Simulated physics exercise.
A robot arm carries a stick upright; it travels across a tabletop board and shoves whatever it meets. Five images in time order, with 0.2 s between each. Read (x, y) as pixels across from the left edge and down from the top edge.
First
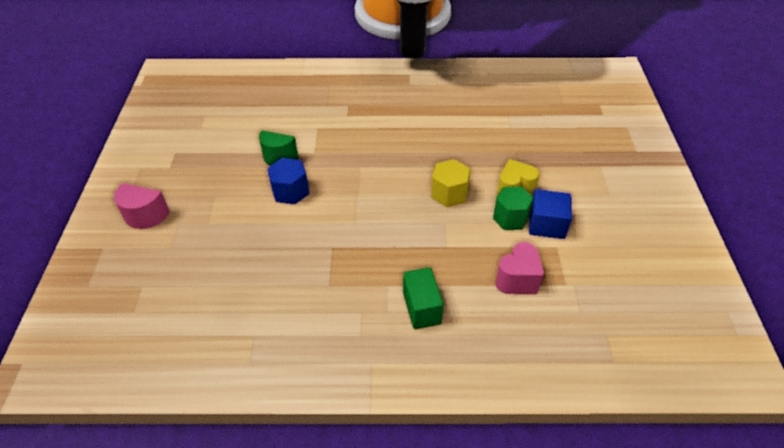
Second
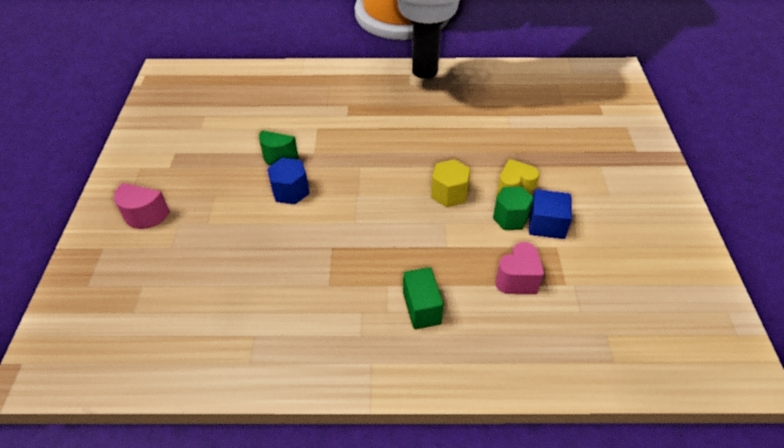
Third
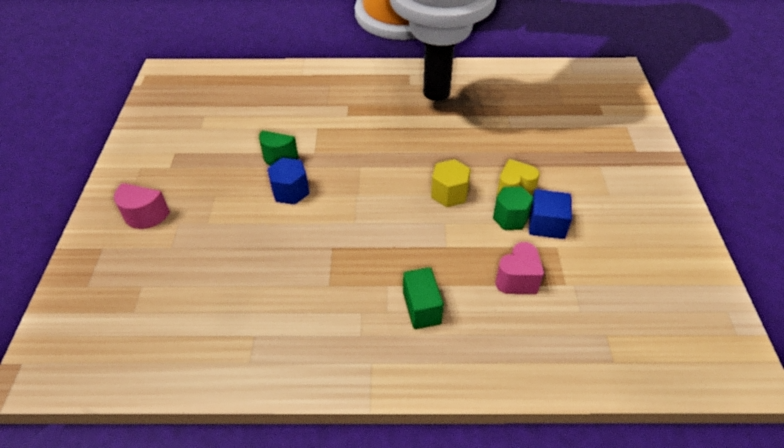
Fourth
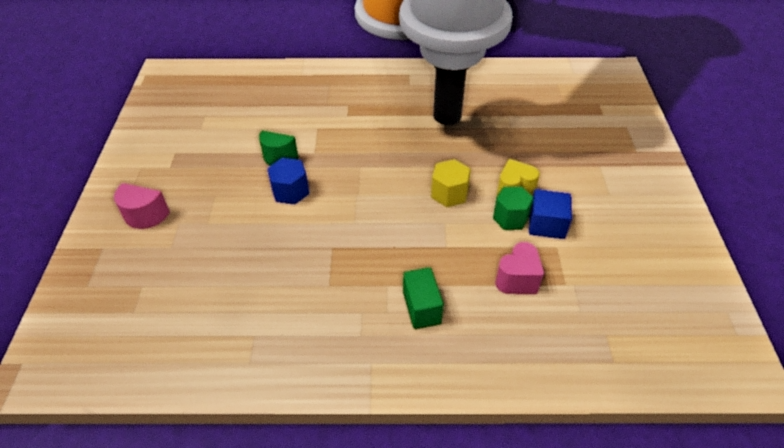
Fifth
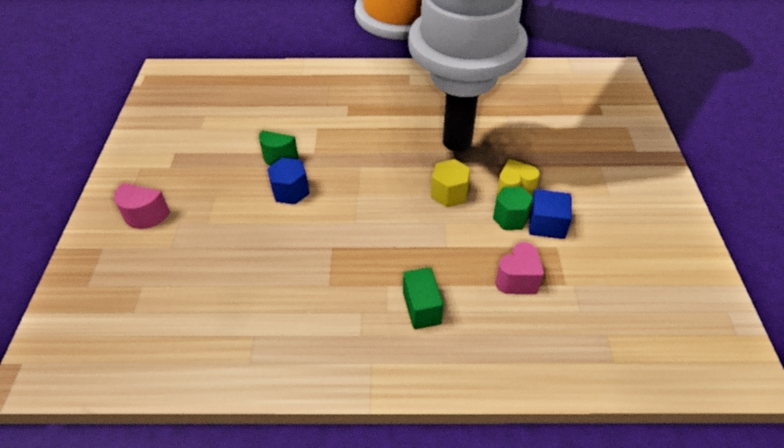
A robotic arm lowers its black stick toward colored blocks that stay still on a wooden board.
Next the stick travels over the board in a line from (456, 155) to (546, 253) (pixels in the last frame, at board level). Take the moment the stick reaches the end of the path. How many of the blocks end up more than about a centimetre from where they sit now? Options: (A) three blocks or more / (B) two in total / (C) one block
I choose A.
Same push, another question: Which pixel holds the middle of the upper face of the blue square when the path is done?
Near (579, 215).
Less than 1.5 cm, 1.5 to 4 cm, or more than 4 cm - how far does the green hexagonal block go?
Goes over 4 cm.
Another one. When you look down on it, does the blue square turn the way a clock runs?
The answer is no.
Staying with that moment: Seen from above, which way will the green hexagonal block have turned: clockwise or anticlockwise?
It swings round clockwise.
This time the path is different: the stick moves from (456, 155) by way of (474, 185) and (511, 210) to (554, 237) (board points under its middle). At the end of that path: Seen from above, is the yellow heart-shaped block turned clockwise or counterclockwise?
I'd predict that, seen from above, the yellow heart-shaped block rotates counter-clockwise.
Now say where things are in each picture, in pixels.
Tip of the stick (413, 52), middles of tops, green hexagonal block (515, 197), yellow heart-shaped block (518, 171), pink heart-shaped block (523, 260), blue square (553, 203), in the first picture.
Stick (425, 72), nothing pushed, in the second picture.
Stick (437, 93), nothing pushed, in the third picture.
Stick (447, 117), nothing pushed, in the fourth picture.
Stick (457, 142), green hexagonal block (515, 197), yellow heart-shaped block (518, 171), pink heart-shaped block (523, 260), blue square (553, 203), in the fifth picture.
The first path, step by step. One third of the way, stick (486, 172); nothing pushed yet.
Two thirds of the way, stick (516, 204); green hexagonal block (530, 221), turned 30° clockwise; yellow heart-shaped block (541, 181), turned 50° anticlockwise; blue square (567, 206), turned 20° clockwise.
At the end, stick (550, 240); green hexagonal block (553, 259), turned 70° clockwise; yellow heart-shaped block (541, 181), turned 50° anticlockwise; pink heart-shaped block (519, 277), turned 35° clockwise; blue square (579, 215), turned 30° anticlockwise.
